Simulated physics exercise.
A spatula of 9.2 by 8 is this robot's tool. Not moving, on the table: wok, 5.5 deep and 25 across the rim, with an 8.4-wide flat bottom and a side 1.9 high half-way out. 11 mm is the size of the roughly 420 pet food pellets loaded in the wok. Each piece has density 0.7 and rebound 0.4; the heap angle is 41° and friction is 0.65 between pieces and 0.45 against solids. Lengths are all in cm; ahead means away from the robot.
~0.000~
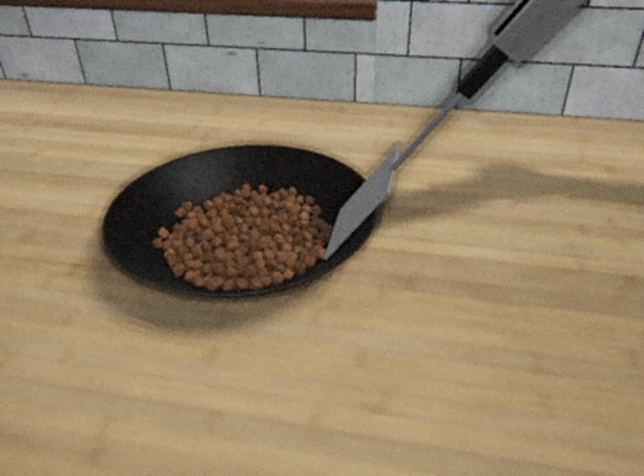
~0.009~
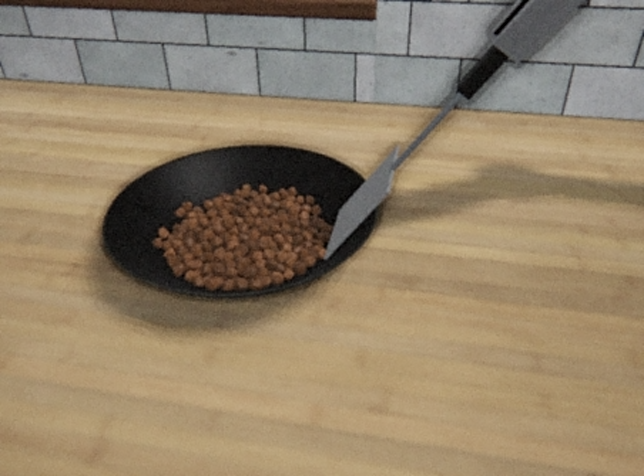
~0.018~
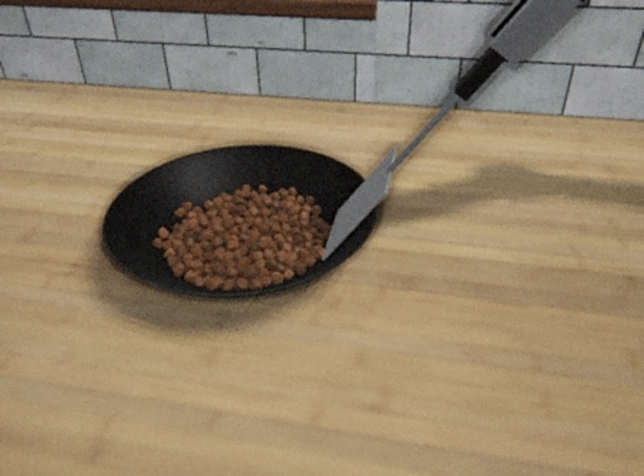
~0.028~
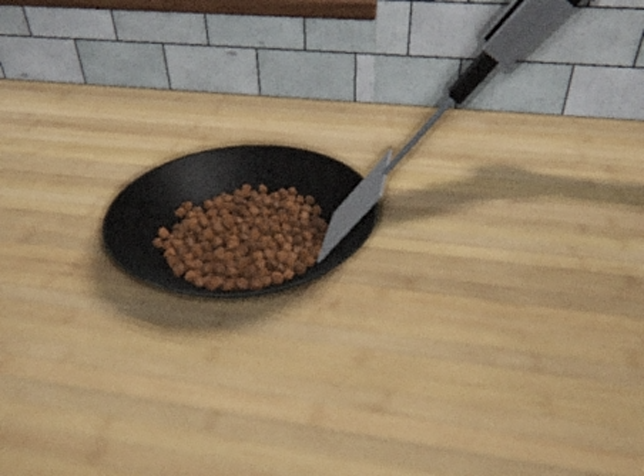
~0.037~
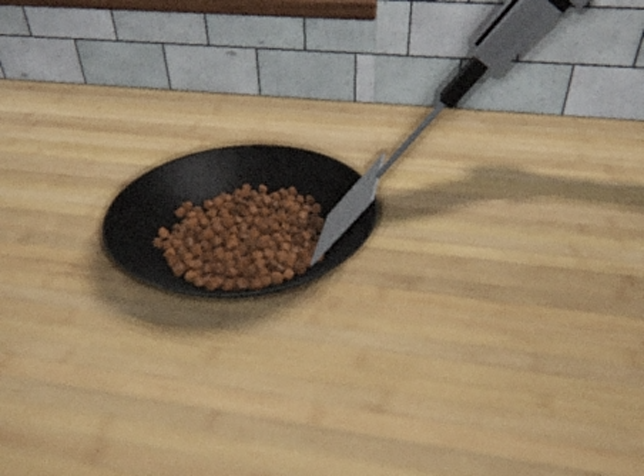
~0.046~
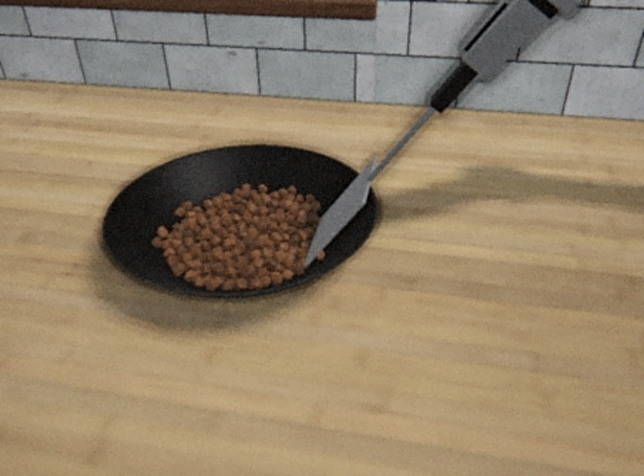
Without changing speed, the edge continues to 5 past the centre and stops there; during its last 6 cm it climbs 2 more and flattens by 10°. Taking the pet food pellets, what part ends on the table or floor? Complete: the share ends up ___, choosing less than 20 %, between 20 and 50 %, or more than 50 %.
The share ends up less than 20 %.
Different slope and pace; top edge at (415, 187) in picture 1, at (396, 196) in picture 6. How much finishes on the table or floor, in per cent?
10 per cent.
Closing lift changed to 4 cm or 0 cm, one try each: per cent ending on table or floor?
10 and 20 %.
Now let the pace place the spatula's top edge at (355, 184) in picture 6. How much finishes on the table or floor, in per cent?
Share: Roughly 35 %.
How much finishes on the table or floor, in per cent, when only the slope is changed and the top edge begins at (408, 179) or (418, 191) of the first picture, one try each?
About 10 and 10 per cent.
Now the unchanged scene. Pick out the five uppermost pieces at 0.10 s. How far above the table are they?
I'd say close to 5 cm on average.
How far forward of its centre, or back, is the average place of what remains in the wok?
Ahead of centre, roughly 5.0 centimetres.
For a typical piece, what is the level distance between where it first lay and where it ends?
Level distance of roughly 7 cm.
By 0.10 s, sloping 55°, highest piece 6 above the table; 421 in the wok.
By 0.15 s, sloping 51°, highest piece 8 above the table; 411 in the wok, 10 on the blade or in flight.
By 0.38 s, sloping 45°, highest piece 7 above the table; 368 in the wok, 52 on the table or floor, 1 on the blade or in flight.
By 1.43 s, sloping 45°, highest piece 7 above the table; 368 in the wok, 53 on the table or floor.
Final count, 368 in the wok, 53 on the table or floor. That is 13 % on the table or floor.
